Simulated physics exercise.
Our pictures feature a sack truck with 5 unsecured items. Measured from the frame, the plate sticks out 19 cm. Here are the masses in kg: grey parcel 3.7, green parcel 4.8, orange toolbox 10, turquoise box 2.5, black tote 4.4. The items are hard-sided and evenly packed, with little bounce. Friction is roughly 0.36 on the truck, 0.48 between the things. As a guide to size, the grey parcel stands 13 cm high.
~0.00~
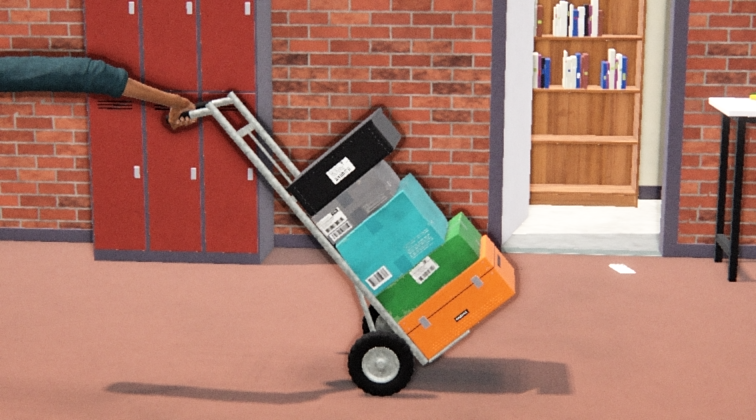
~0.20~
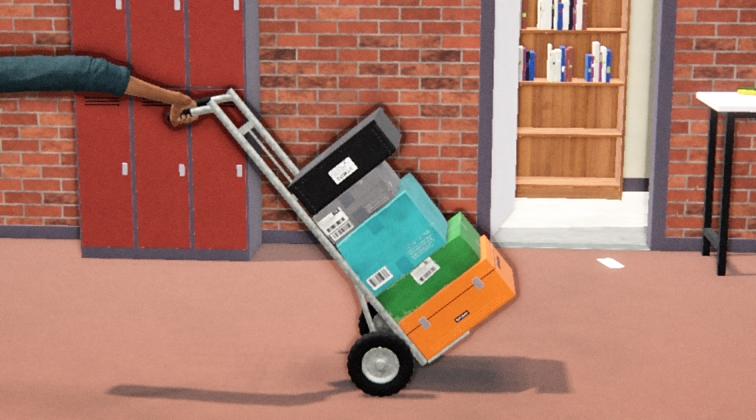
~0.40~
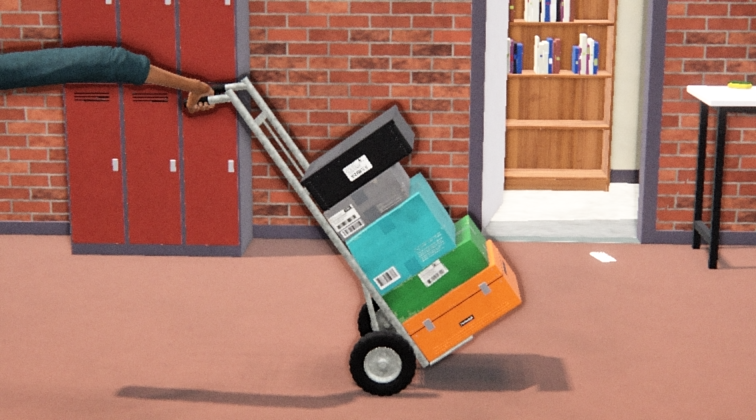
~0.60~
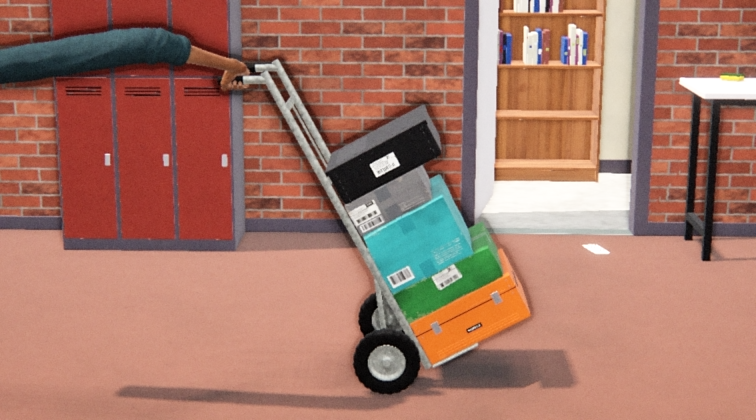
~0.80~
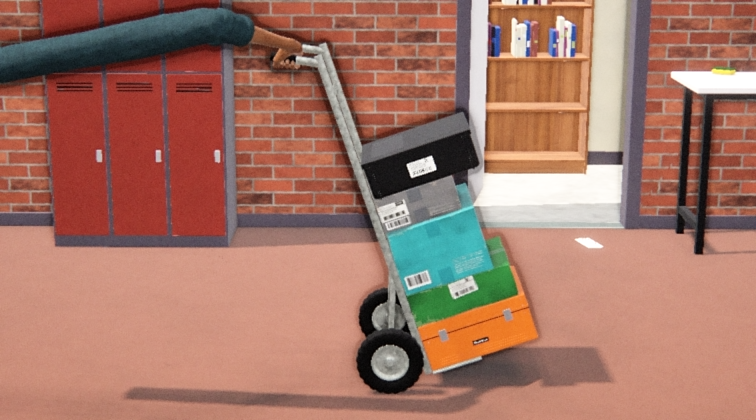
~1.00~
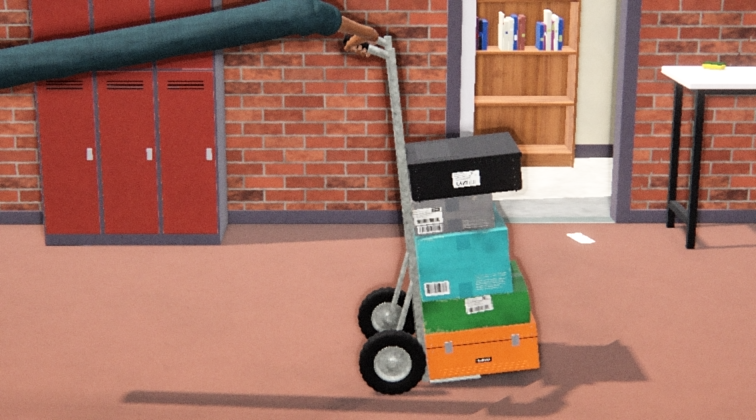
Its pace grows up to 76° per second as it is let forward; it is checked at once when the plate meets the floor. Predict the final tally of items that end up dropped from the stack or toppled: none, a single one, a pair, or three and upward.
Looks like nothing is lost.
Around 1.20 s, truck upright; grey parcel tipped 6° against what carries it near (483, 208); green parcel tipped 3° against what carries it near (482, 305); black tote tipped 6° against what carries it.
Around 1.60 s, truck upright; grey parcel shifted 6 cm near (481, 211); green parcel shifted 2 cm near (481, 305); black tote shifted 9 cm.
Around 2.20 s, truck upright; grey parcel tipped 4° against what carries it near (482, 210); green parcel tipped 3° against what carries it near (482, 305); black tote tipped 4° against what carries it.
Finally (3.3 s), all 5 still in place (within 10 cm). In the last view, grey parcel near (481, 211), green parcel near (482, 305).
